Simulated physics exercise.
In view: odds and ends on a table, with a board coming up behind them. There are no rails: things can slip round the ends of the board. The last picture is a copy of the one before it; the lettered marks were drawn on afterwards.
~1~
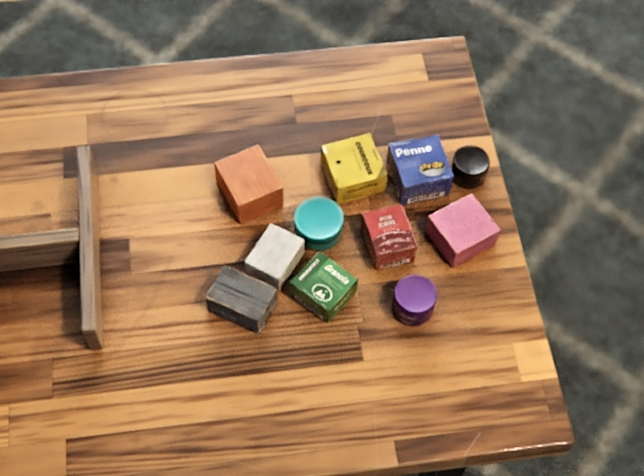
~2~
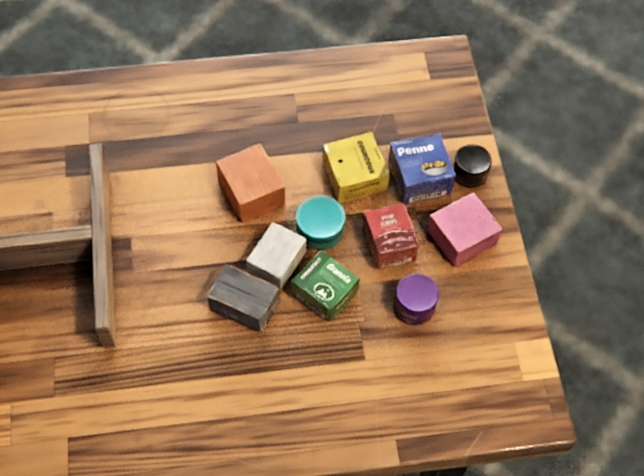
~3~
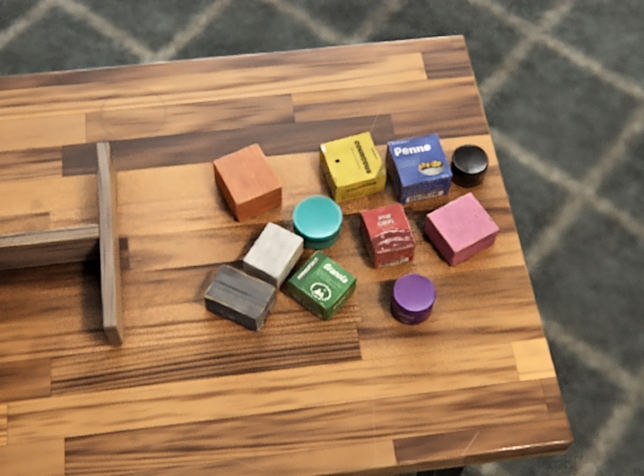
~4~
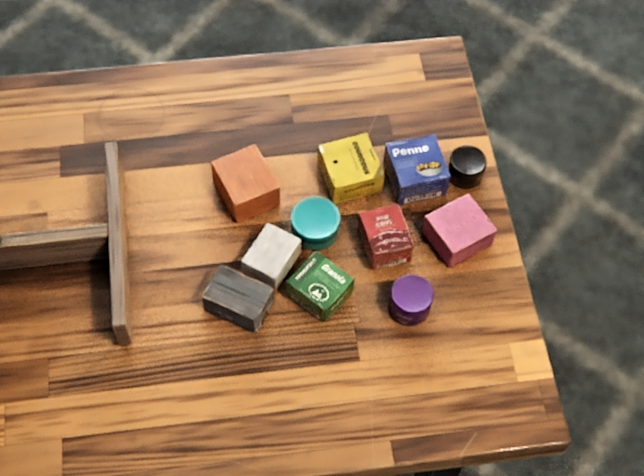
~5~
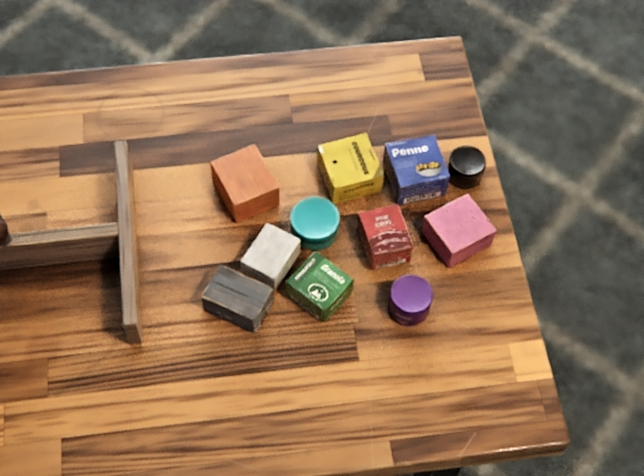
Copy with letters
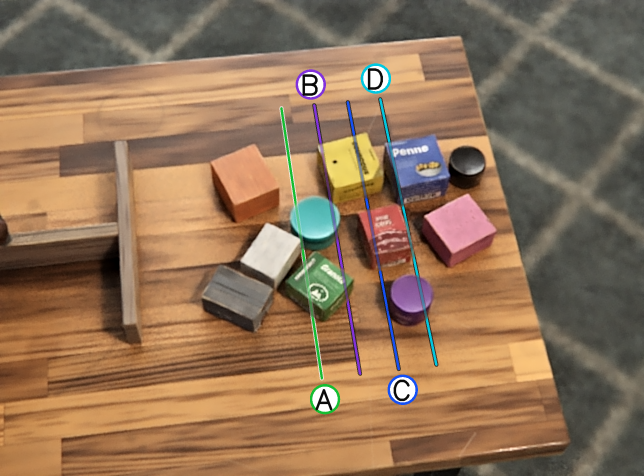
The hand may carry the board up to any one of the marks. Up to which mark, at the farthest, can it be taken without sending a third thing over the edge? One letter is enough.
C is the last line within the limit.
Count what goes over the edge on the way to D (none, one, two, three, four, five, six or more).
In all, three.
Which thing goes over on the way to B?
The black jar goes over.
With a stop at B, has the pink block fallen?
No.
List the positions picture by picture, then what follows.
The first picture shows red box (388, 237); green packet (324, 288); blue packet (419, 169).
The second picture shows board (98, 231); turquoise tub (321, 223).
The third picture shows board (105, 229); orange block (248, 183).
The fourth picture shows board (115, 229); grey box (238, 299).
The fifth picture shows board (124, 228); pink block (458, 230); white block (271, 257); red box (384, 237).
On the marked copy, A at (300, 233); B at (335, 229); C at (371, 226); D at (406, 222).
With C. Early on, board (215, 218); grey box (267, 296); green packet (327, 284).
Further on, board (304, 209); black jar (474, 167); pink block (480, 234).
At the end, board (369, 202); black jar over the edge; pink block over the edge; two fallen.
As for the rest, A is within the limit but short; B is within the limit but short; D drops three.
